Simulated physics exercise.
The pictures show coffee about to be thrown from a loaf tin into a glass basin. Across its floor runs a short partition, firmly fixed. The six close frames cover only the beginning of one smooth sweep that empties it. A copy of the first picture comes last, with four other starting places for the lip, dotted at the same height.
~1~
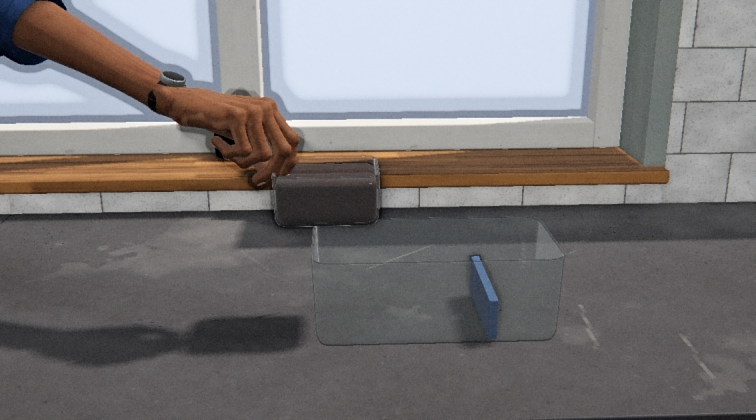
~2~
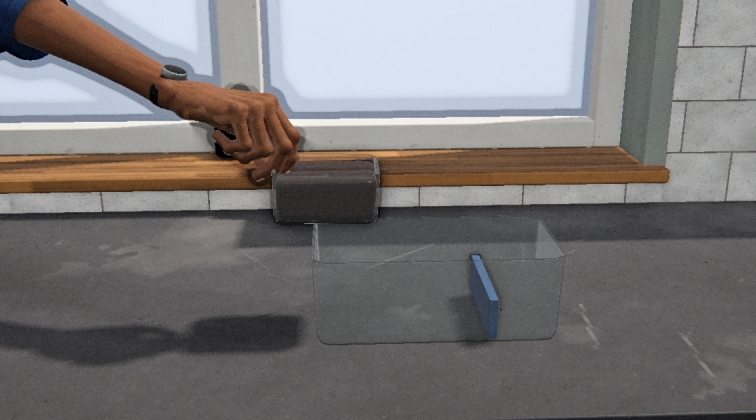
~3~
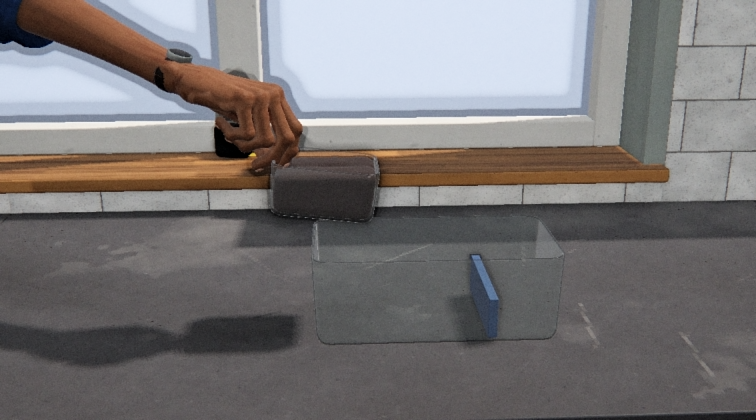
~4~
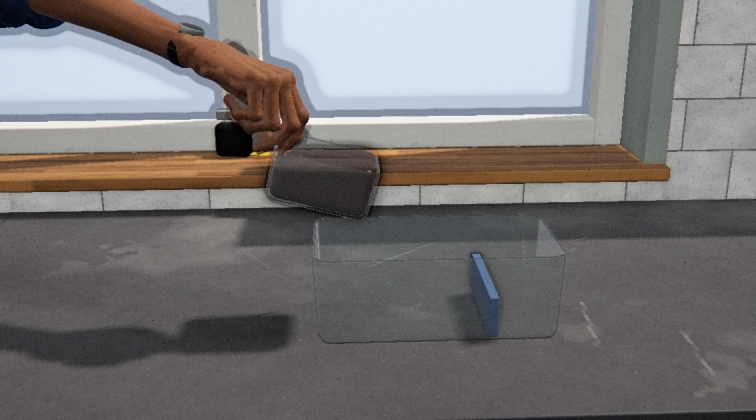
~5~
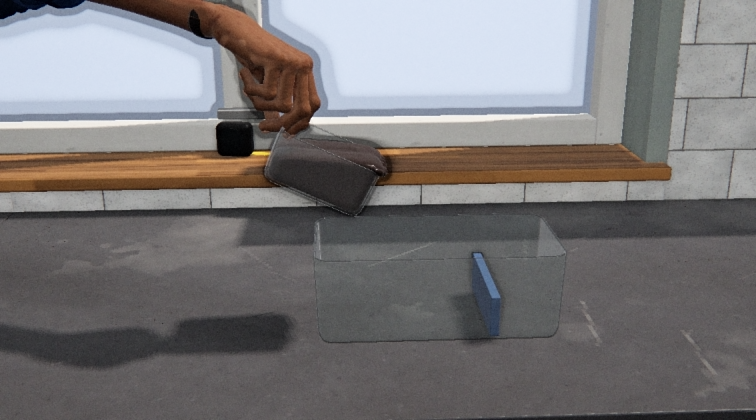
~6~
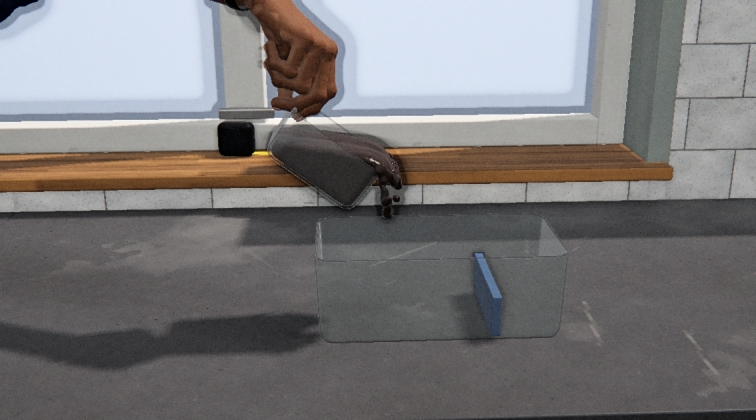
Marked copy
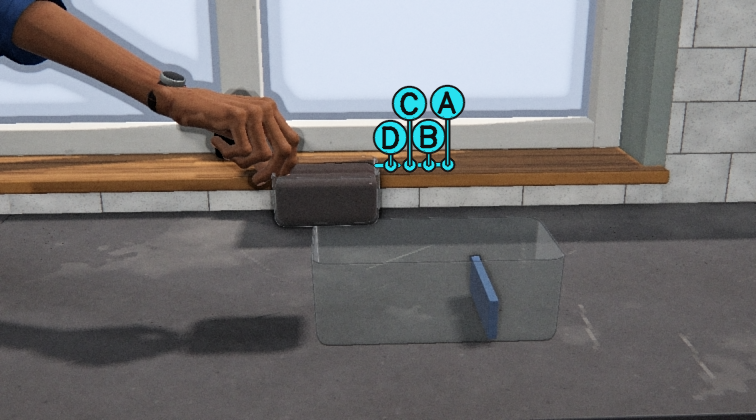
On a dark countertop by a window, a hand tilted a small container rightward above a clear basin with a short blue divider inside, and dark brown liquid began running over its lip.
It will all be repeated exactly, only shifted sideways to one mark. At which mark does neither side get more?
I would pick dot C.
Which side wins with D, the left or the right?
The left side.
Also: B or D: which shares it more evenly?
The answer is B.
In cyan, A at (447, 164); B at (428, 164); C at (409, 165); D at (390, 165).
Choosing A, about 22 % ends left of the wall and 77 % right of it.
Choosing B, about 26 % ends left of the wall and 73 % right of it.
Choosing C, about 48 % ends left of the wall and 50 % right of it.
Choosing D, about 86 % ends left of the wall and 13 % right of it.
